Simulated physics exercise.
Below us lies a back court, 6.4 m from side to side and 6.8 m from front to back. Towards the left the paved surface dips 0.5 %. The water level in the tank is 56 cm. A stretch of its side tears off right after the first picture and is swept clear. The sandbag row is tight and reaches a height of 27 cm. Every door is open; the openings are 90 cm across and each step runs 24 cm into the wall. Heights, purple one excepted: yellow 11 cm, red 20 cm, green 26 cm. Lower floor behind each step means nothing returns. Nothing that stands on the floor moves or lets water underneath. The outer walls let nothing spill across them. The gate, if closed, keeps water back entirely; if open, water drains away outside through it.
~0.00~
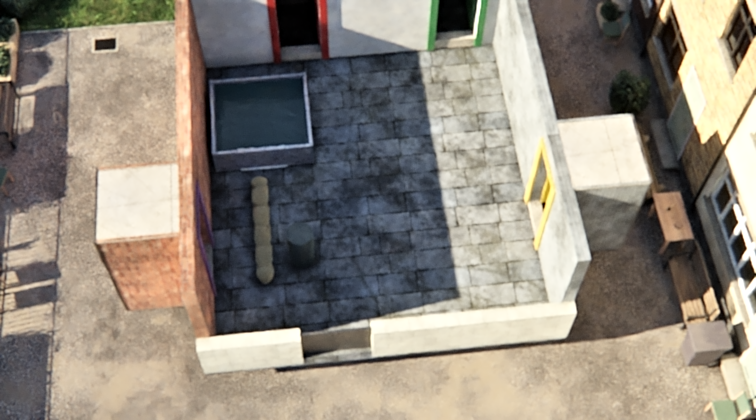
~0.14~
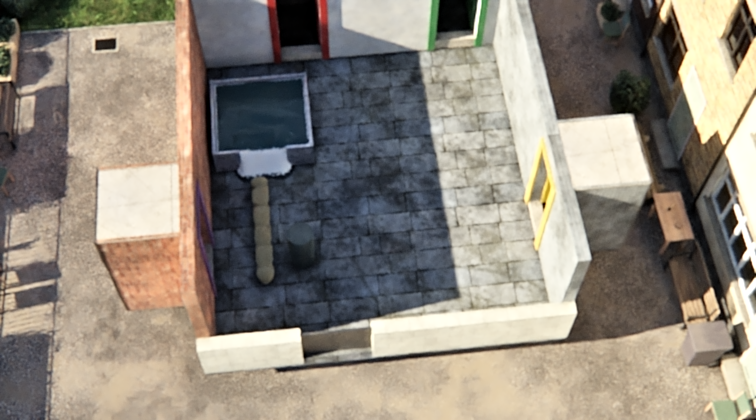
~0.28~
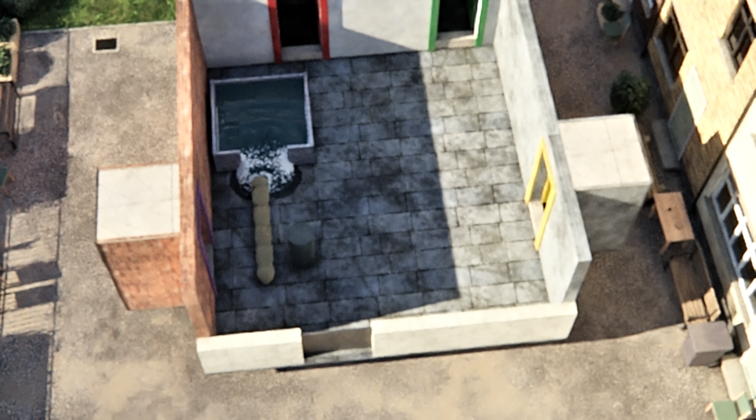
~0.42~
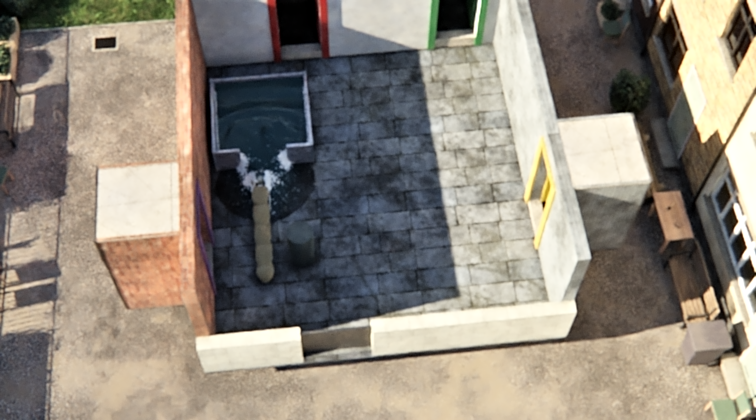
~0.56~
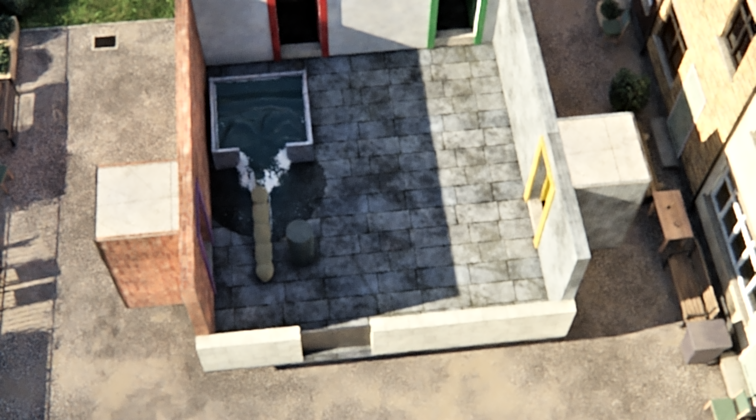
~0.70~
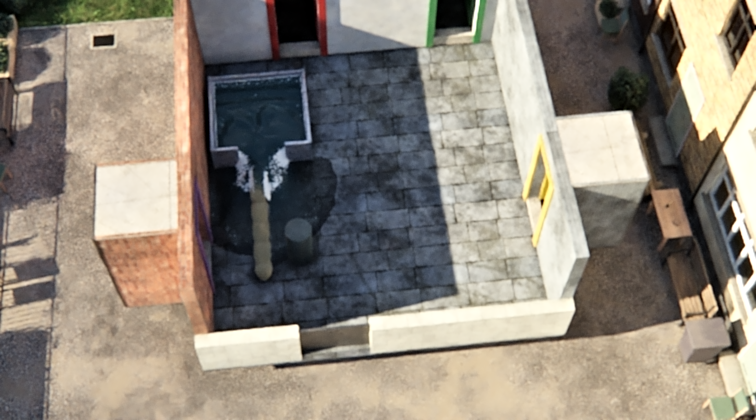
Water pours through a gap in the tank's front and spreads across the paved court.
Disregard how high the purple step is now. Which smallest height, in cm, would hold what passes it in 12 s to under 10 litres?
It would have to be roughly 7 cm high.
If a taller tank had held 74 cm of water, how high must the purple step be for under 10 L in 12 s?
Required height: Approx. 10.0 cm.
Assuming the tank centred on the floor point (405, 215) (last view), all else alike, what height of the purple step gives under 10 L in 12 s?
Then it needs to be around 8.5 cm high.
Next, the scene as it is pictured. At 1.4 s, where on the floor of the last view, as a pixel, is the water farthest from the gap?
Lab note: Front tip approx. at (293, 344).
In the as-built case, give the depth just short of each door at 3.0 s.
Centimetres: Yellow = 0, red = 0, purple = 7, green = 0.
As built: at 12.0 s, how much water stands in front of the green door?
Depth: Near 7.5 cm.
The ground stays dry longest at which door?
Green.
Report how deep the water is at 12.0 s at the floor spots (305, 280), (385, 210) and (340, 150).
Roughly 4, 5 and 2 cm, in turn.
After 1.4 s water covers 20 % of the floor, deepest (40 cm) near (262, 175); 8 cm at the purple door, 0 litres in over its 22 cm step.
After 3.0 s water covers 45 % of the floor, deepest (26 cm) near (262, 175); 7 cm at the purple door, 0 litres in over its 22 cm step.
After 12.0 s water covers 95 % of the floor, deepest (8 cm) near (468, 60); 6 cm at the purple door, 0 litres in over its 22 cm step.
At the purple door as built, the water arrived by 1.0 s and peaked near 10 cm at 1.6 s.
With a step of 6 cm, 19 litres would have come in within the 12 s; with 8 cm, 5 litres. So under 10 litres takes about 7 cm.
